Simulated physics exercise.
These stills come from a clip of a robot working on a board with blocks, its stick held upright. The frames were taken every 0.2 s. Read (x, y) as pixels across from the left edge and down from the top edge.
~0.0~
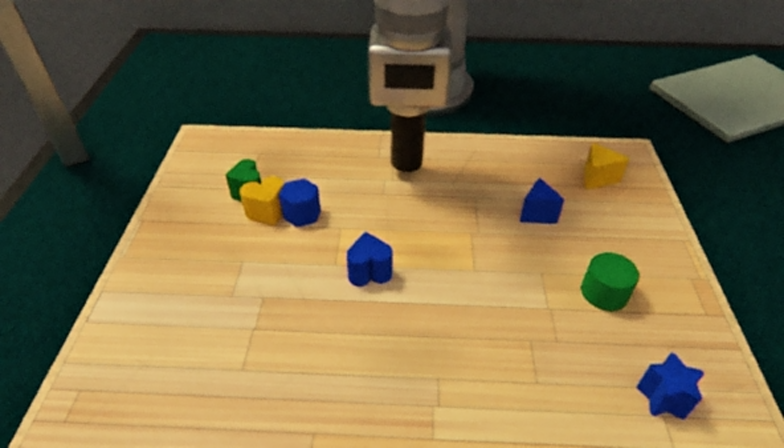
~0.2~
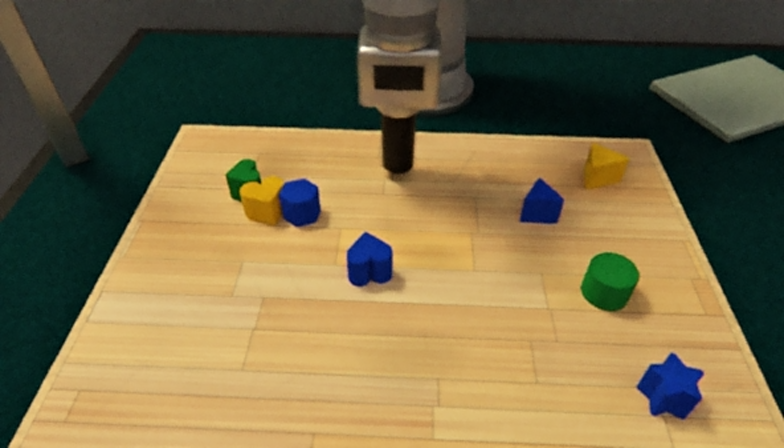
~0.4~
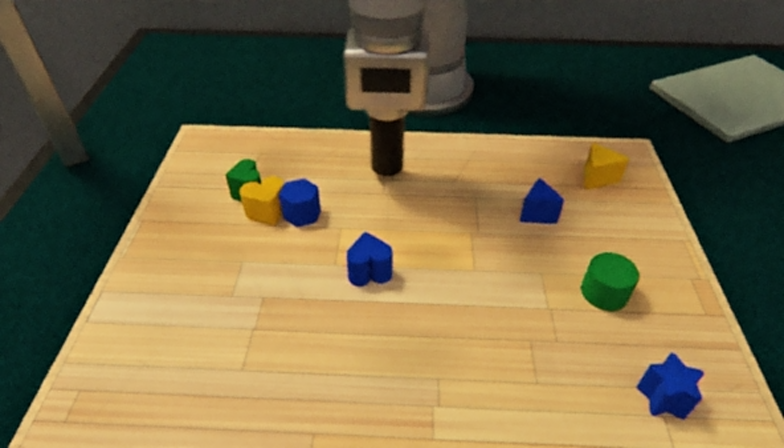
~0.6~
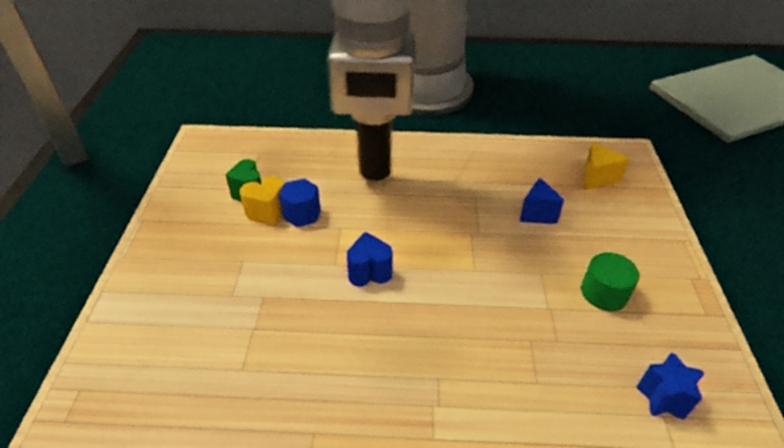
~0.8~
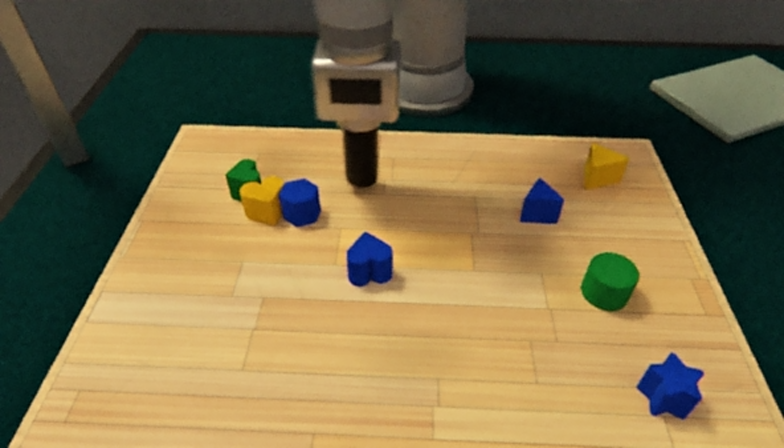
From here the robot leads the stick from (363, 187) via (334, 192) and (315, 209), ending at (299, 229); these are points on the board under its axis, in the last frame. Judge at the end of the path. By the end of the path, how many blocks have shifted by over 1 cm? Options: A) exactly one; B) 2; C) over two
A - exactly one.
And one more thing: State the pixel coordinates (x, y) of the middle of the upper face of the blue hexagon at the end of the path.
In the picture, it is at (264, 223).
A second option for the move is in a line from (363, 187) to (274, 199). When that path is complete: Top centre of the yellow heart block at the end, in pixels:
The answer is (240, 197).
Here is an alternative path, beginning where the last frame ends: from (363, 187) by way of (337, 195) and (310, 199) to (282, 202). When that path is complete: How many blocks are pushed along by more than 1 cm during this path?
There will be two blocks that move more than 1 cm.
What follows on the original path. One third of the way, stick (333, 182); nothing pushed yet.
Two thirds of the way, stick (314, 199); yellow heart block (260, 189); blue hexagon (285, 204).
At the end, stick (297, 219); green heart block unmoved; yellow heart block (259, 189); blue hexagon (264, 223), turned 15° clockwise.
